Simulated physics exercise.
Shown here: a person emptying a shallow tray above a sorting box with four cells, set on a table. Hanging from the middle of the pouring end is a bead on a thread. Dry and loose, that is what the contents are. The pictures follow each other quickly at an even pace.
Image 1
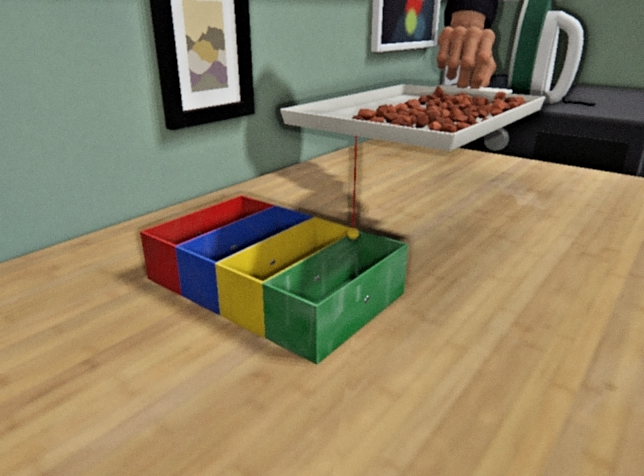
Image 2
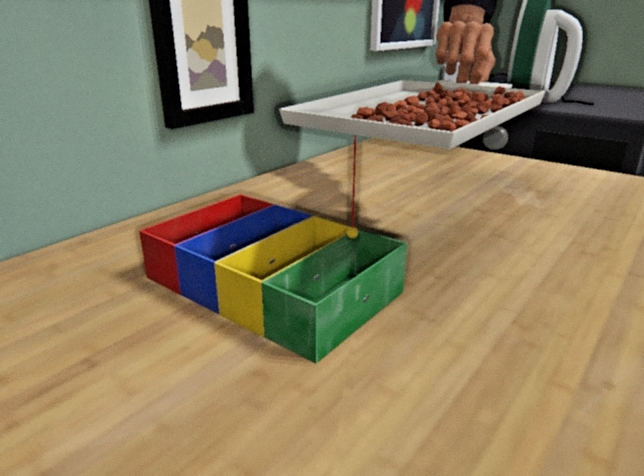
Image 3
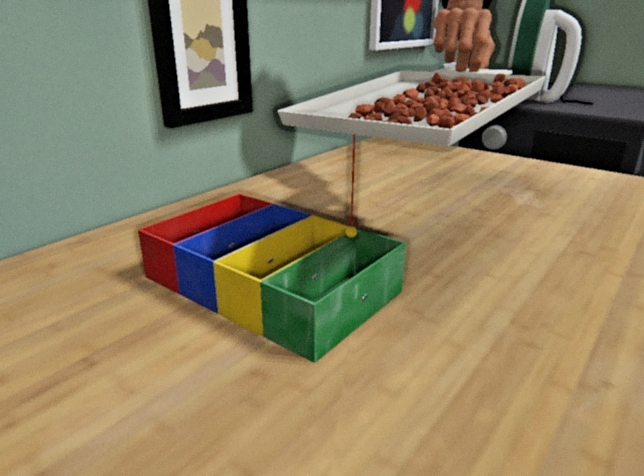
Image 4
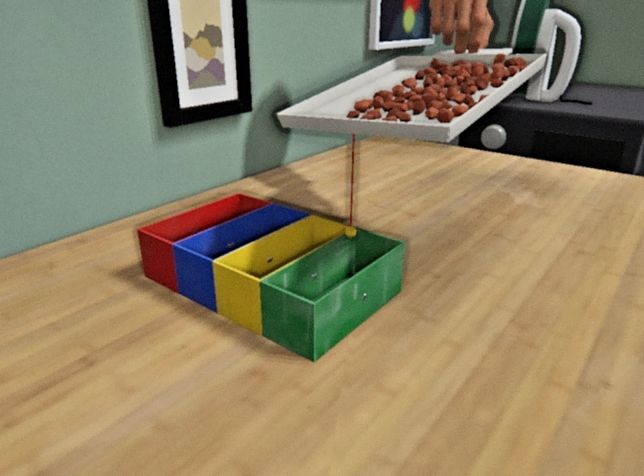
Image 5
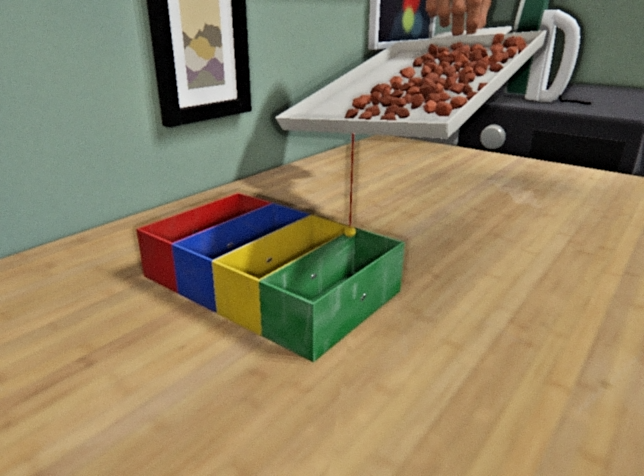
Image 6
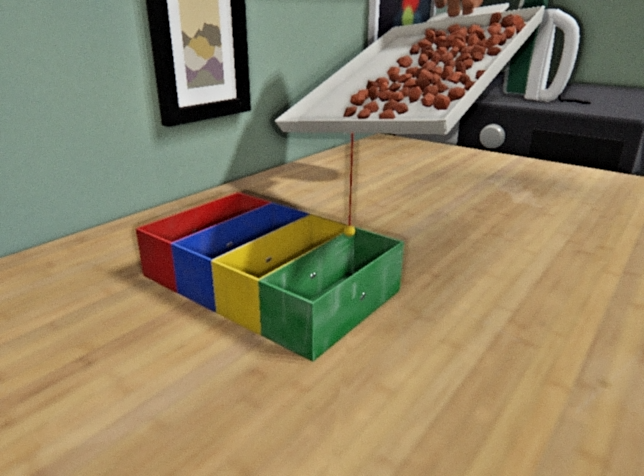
On a pale wooden table by a green wall, a steady view looks slightly down from the front. A box with red, blue, yellow and green cells sits below a white tray of reddish-brown chunks, a yellow bead hanging on a thread between them. A hand at the tray's far side raises that end, steepening its slant toward the left as the chunks stay bunched on it.
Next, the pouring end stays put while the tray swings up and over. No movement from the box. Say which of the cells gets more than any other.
That would be the yellow cell.
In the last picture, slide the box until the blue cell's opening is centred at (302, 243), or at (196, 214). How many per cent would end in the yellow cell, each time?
Trial 1 10%, trial 2 20%.
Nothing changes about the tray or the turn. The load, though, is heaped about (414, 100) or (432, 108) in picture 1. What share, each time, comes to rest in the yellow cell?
Roughly 70 per cent, then roughly 60 per cent.
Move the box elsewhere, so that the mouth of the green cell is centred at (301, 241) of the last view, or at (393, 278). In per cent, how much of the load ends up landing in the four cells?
First case: Some 90 %; second case: Some 100 %.
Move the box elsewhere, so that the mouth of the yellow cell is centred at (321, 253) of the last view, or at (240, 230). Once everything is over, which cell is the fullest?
Try 1 - the cell in blue. Try 2 - the green cell.
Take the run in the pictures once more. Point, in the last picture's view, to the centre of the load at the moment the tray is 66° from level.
Somewhere near pixel (315, 102).
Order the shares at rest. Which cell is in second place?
The one in second place is that blue cell.
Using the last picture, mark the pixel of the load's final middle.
Close to (277, 284), more or less.
Just after the last frame, tray tipped steeply; almost all on the tray; about a tenth falling or outside the box.
A moment on, tray tipped past a quarter turn; about a tenth on the tray; roughly a third in the yellow cell; roughly a third in the blue cell; about a tenth in the green cell; about a tenth falling or outside the box.
Further on, tray tipped past a quarter turn; roughly half in the yellow cell; roughly a third in the blue cell; about a tenth in the green cell; just a few falling or outside the box.
When it is over, tray tipped past a quarter turn; roughly half in the yellow cell; roughly a third in the blue cell; about a tenth in the green cell; not one in the red cell; just a few outside the box.
